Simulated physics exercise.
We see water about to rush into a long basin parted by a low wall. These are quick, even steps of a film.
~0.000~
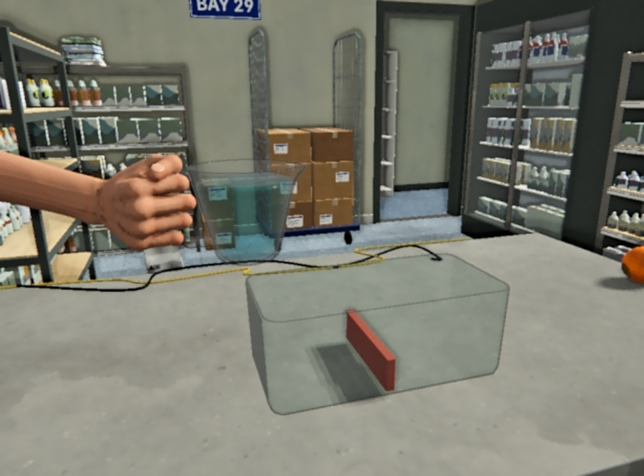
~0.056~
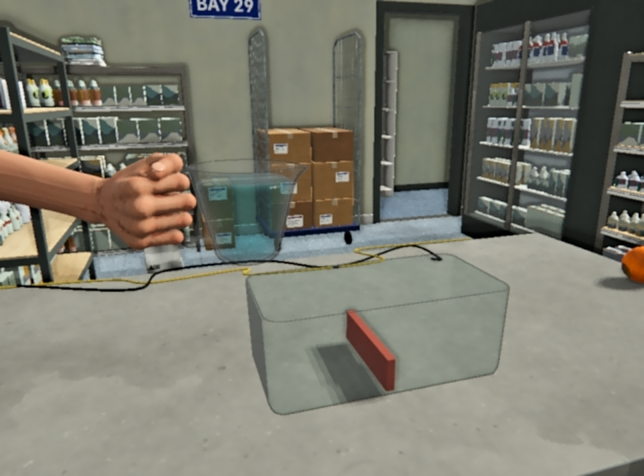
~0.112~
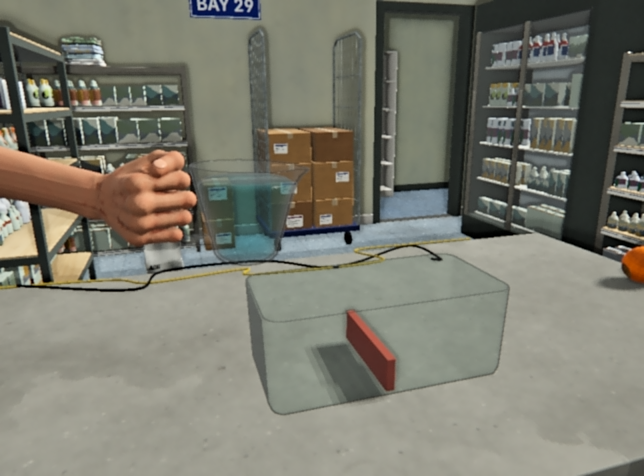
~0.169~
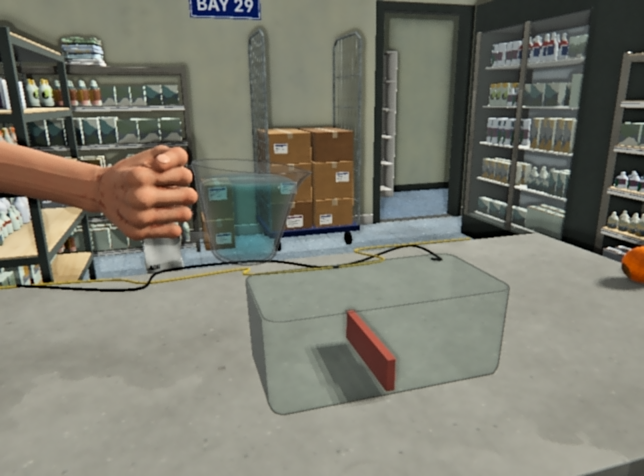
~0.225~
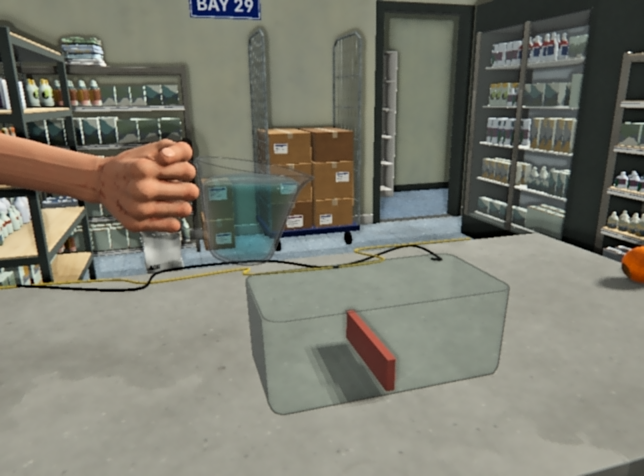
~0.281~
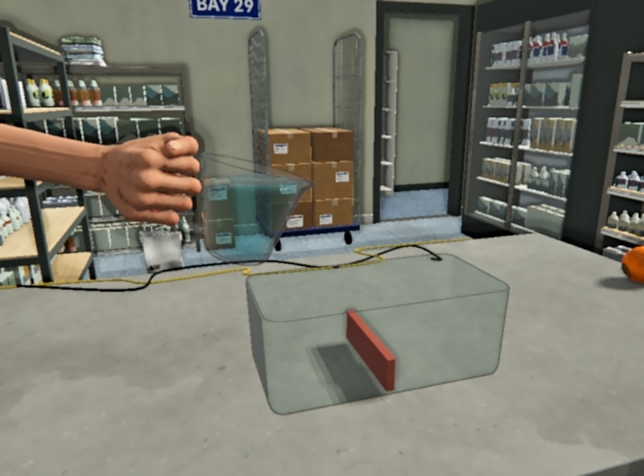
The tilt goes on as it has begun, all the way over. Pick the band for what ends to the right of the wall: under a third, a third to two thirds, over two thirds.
The share right of the wall is less than a third.
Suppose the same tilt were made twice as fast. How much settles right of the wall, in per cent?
Some 10 per cent.
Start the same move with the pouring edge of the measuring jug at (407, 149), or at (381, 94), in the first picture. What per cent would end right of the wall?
First some 95, then 95 per cent.
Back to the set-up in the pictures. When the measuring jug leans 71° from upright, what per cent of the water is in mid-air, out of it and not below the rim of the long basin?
It comes to 20 per cent or so.
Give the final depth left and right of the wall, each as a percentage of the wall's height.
Near 50 on the left, 10 on the right.
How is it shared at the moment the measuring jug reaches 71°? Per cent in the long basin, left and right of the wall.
Some 15 per cent left and 5 right.
A moment on, the measuring jug is tipped part way and 59 per cent is still to pour, 14 is left of the wall and 6 right of it.
Next, the measuring jug is tipped right over and 7 per cent is still to pour, 75 is left of the wall and 12 right of it.
Then the measuring jug is tipped right over and 0 per cent is still to pour, 84 is left of the wall and 15 right of it.
Later the measuring jug is tipped right over and 0 per cent is still to pour, 84 is left of the wall and 15 right of it.
Finally, 84 per cent lies left of the wall, 15 right of it and 1 outside.
